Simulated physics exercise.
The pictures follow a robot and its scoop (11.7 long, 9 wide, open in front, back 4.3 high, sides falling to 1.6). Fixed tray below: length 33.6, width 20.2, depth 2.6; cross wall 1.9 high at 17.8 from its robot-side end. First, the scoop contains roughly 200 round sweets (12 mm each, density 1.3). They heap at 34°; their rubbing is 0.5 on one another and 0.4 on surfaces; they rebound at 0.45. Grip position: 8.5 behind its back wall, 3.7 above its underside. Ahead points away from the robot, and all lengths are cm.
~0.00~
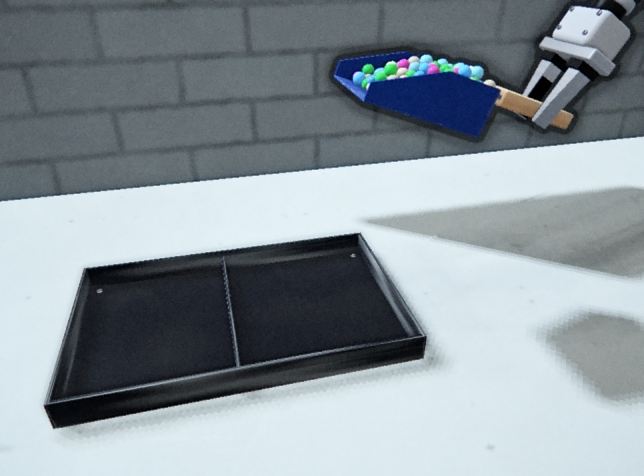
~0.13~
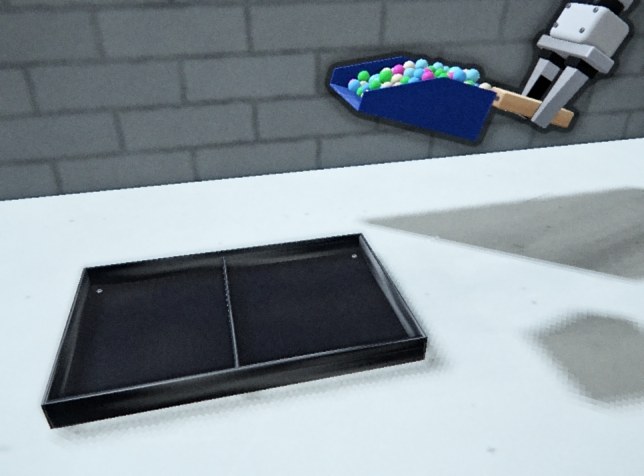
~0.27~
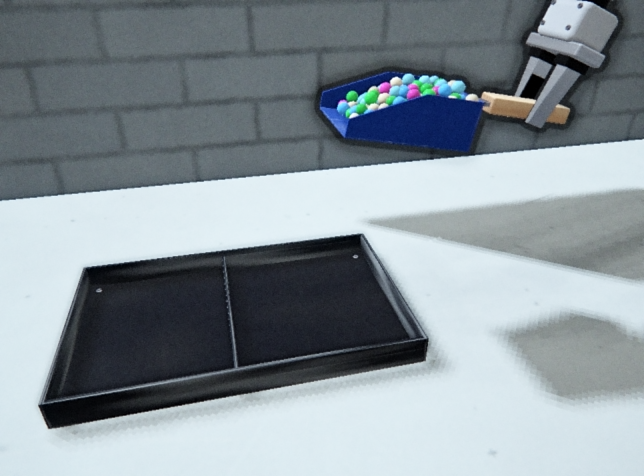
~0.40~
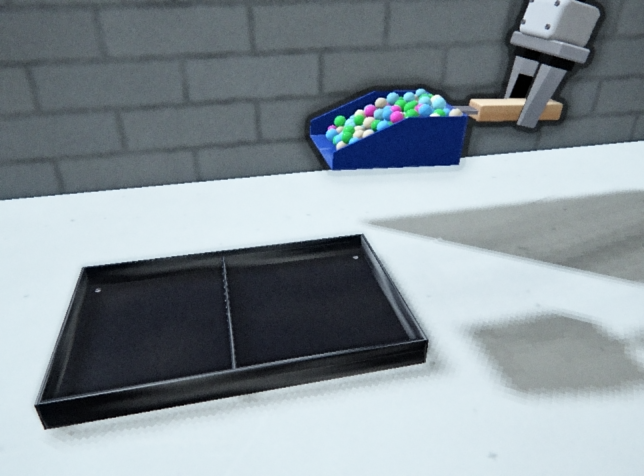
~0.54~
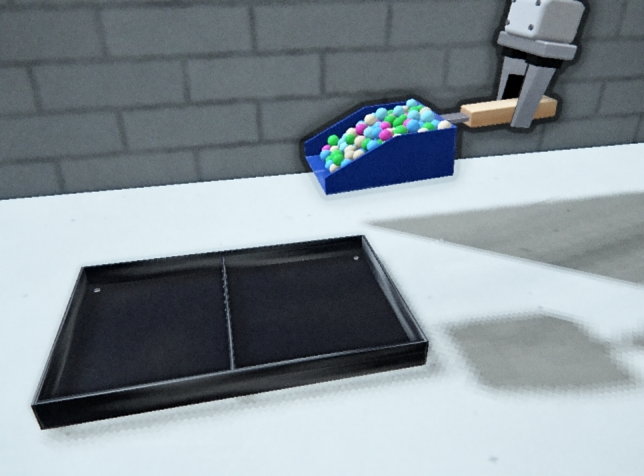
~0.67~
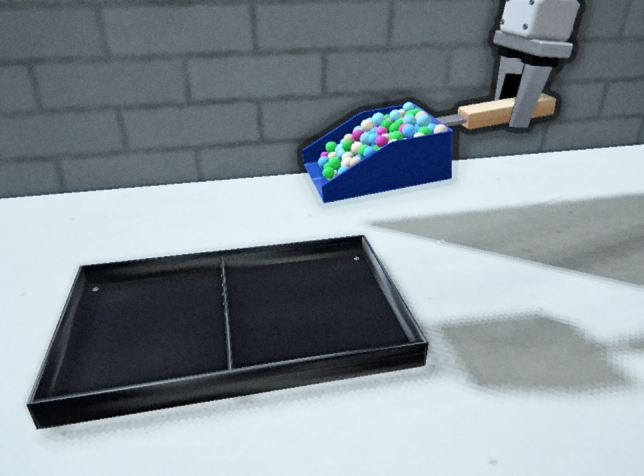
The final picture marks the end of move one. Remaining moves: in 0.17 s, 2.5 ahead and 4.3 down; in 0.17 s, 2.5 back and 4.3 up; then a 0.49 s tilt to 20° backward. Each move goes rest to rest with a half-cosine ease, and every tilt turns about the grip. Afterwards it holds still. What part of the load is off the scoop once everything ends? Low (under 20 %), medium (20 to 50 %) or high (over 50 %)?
Low.
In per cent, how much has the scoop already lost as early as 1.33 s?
Close to 15 per cent of the load is out at that point.
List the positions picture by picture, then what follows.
The first frame shows scoop floor at (415, 105), tilted 20° backward; upper third of the load around (423, 75), from x 360 to 490, top at y 60; 198 on the scoop.
The second frame shows scoop floor at (411, 111), tilted 18° backward; upper third of the load around (423, 80), from x 355 to 485, top at y 65.
The third frame shows scoop floor at (402, 126), tilted 11° backward; upper third of the load around (419, 95), from x 345 to 470, top at y 80.
The fourth frame shows scoop floor at (391, 146), tilted 3° backward; upper third of the load around (410, 113), from x 335 to 455, top at y 95.
The fifth frame shows scoop floor at (385, 161), tilted 4° forward; upper third of the load around (406, 127), from x 325 to 445, top at y 105.
The sixth frame shows scoop floor at (383, 166), tilted 6° forward; upper third of the load around (404, 131), from x 325 to 440, top at y 110; 198 on the scoop.
By 1.00 s, tilted 6° forward, highest piece 21 above the table; 181 on the scoop, 1 in the robot-side part, 16 in flight or on a rim.
By 1.33 s, tilted 13° backward, highest piece 24 above the table; 172 on the scoop, 25 in the robot-side part, 1 in flight or on a rim.
By 1.70 s, tilted 20° backward, highest piece 26 above the table; 172 on the scoop, 25 in the robot-side part, 1 in the far-side part.
By 2.75 s, tilted 20° backward, highest piece 26 above the table; 172 on the scoop, 25 in the robot-side part, 1 in the far-side part.
Final count, 172 on the scoop, 25 in the robot-side part, 1 in the far-side part. That is 13 % off the scoop.
